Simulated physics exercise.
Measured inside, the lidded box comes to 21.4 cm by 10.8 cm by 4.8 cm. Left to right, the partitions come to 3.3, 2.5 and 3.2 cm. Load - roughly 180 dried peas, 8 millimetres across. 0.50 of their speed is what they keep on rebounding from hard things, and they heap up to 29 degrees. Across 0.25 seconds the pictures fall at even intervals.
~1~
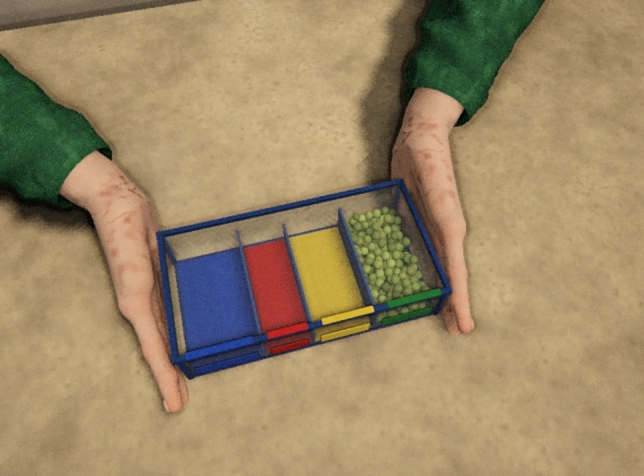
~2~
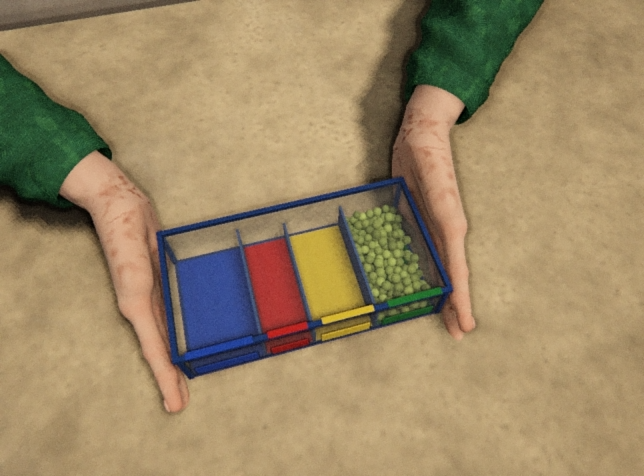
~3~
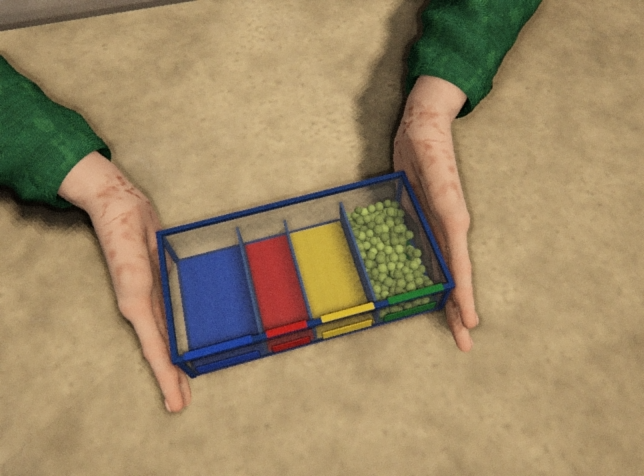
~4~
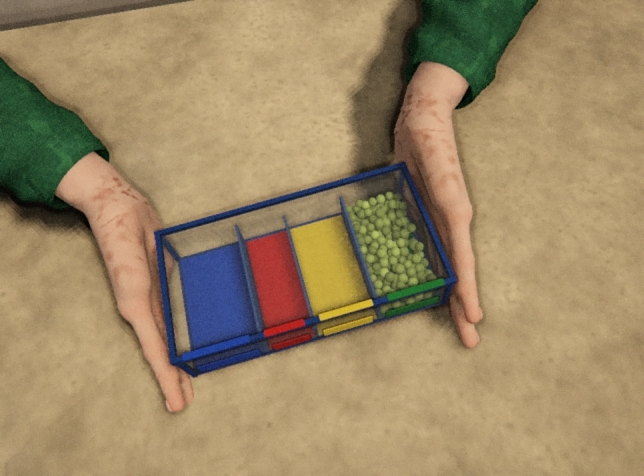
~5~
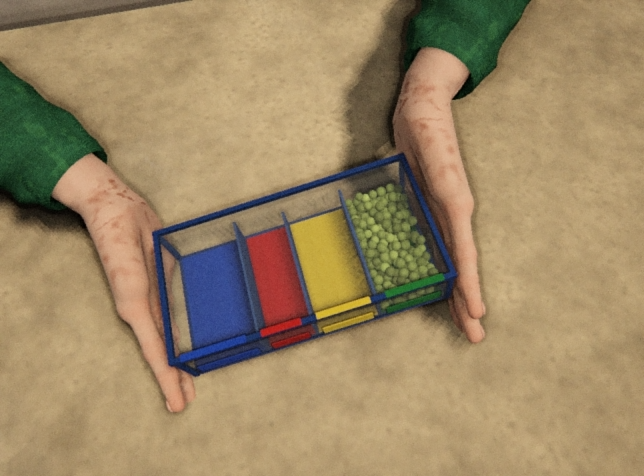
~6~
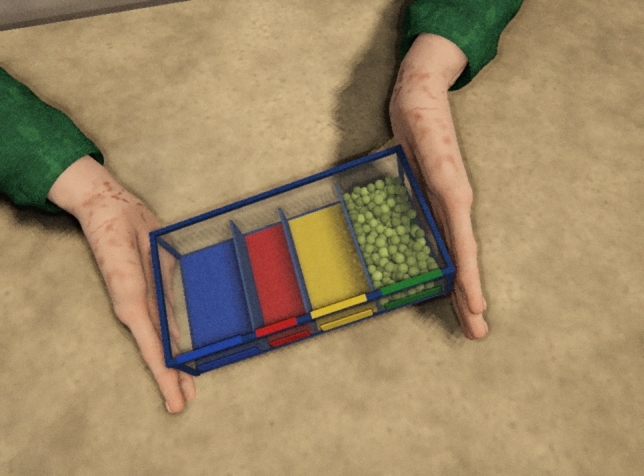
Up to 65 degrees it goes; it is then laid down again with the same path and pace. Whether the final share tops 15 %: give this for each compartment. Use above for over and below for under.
Verdicts: Red below, blue below, green above, yellow below.
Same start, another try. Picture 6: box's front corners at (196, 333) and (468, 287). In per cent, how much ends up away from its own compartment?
In that case close to 0 per cent.
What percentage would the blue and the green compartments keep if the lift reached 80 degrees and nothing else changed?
In per cent, blue 5 and green 65.
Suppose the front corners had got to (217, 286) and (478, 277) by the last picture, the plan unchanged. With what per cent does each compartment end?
Red 0, blue 0, green 100, yellow 0.
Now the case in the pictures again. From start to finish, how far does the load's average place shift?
I'd put it at close to 1.5 cm.
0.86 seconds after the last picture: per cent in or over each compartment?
The split is red at 0, blue at 0, green at 100 and yellow at 0 per cent.
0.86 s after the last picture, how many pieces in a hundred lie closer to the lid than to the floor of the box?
About 10 per cent.
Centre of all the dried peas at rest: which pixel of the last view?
Somewhere around (381, 265) in the final frame.
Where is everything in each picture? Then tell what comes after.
The first frame shows box tilt 0 degrees, front corners at (178, 358) and (446, 289); green 100 %.
The second frame shows box tilt 1 degrees, front corners at (178, 358) and (446, 288).
The third frame shows box tilt 3 degrees, front corners at (178, 358) and (448, 284).
The fourth frame shows box tilt 6 degrees, front corners at (176, 358) and (450, 279), lowest corner left front.
The fifth frame shows box tilt 9 degrees, front corners at (175, 359) and (450, 273), lowest corner left front.
The sixth frame shows box tilt 13 degrees, front corners at (172, 361) and (448, 269), lowest corner left front; green 100 %.
Then, 0.86 s after the last picture, tilt 65 degrees; green 100 %.
Then, 1.43 s after the last picture, tilt 28 degrees; green 95 %, yellow 5 %.
Then, 2.05 s after the last picture, tilt 0 degrees; green 95 %, yellow 5 %.
In the end, red 0 %, blue 0 %, green 95 %, yellow 5 %.
